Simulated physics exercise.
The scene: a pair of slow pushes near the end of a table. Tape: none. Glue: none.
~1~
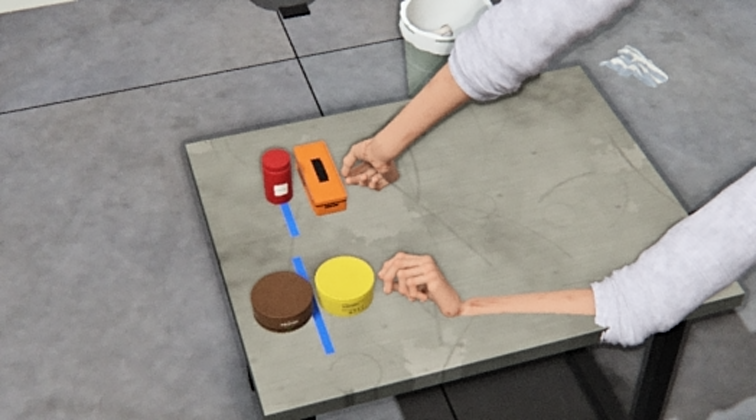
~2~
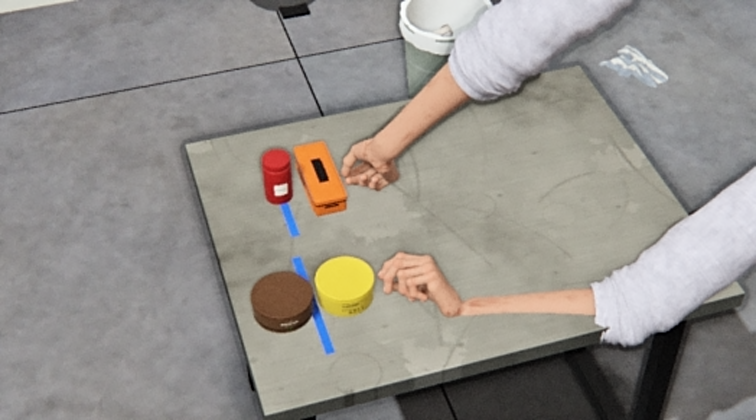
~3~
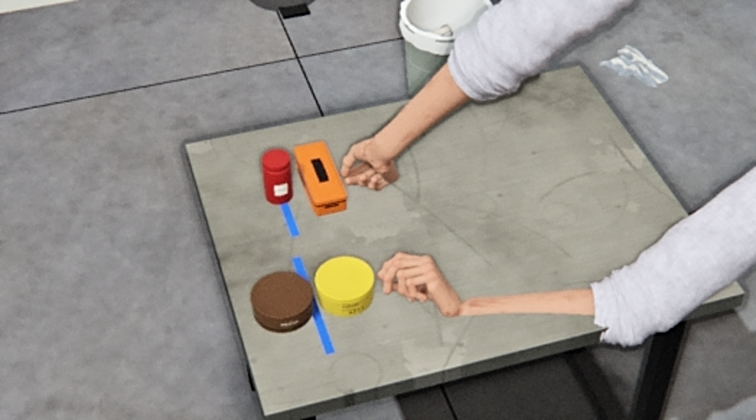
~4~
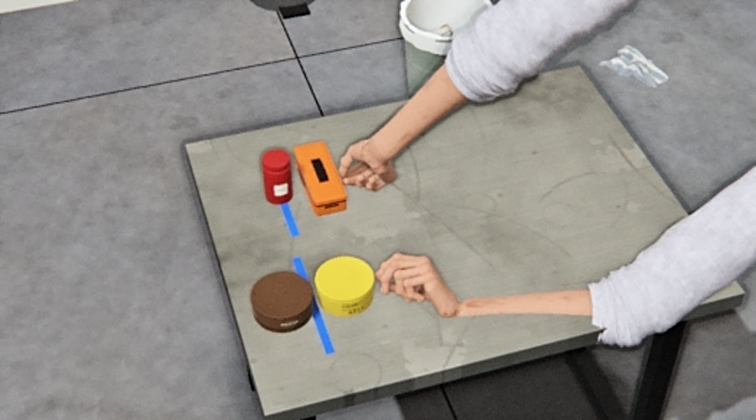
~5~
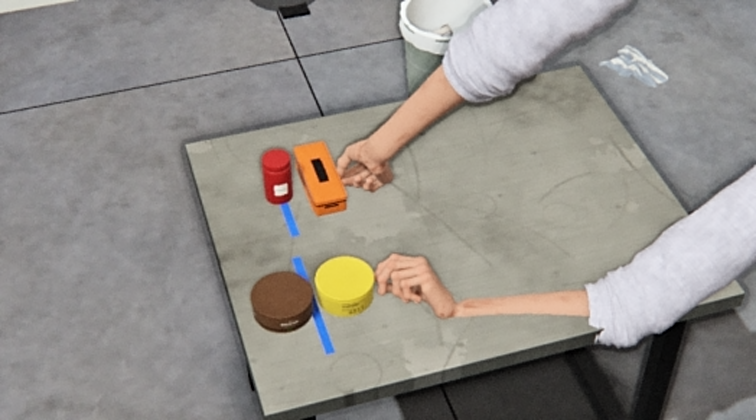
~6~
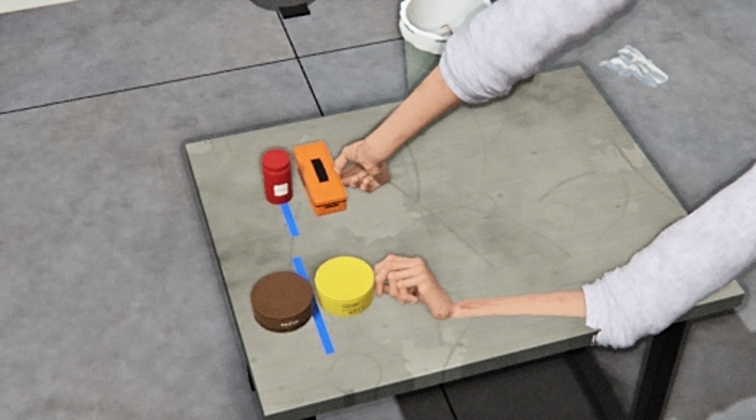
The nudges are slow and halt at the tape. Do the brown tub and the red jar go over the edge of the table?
The brown tub: Yes, it goes over; the red jar: No, it stays.
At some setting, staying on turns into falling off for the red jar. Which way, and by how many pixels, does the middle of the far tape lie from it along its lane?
It takes a move of roughly 28 pixels to the left.
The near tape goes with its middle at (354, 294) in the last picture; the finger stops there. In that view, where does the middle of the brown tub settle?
It finishes somewhere near (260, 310).
Then, 1.74 s after the last picture, brown tub tipped 33° from how it was near (212, 329); red jar moved well along near (230, 187).
At rest, the brown tub falls off the table; the red jar remains on top, near (229, 187).
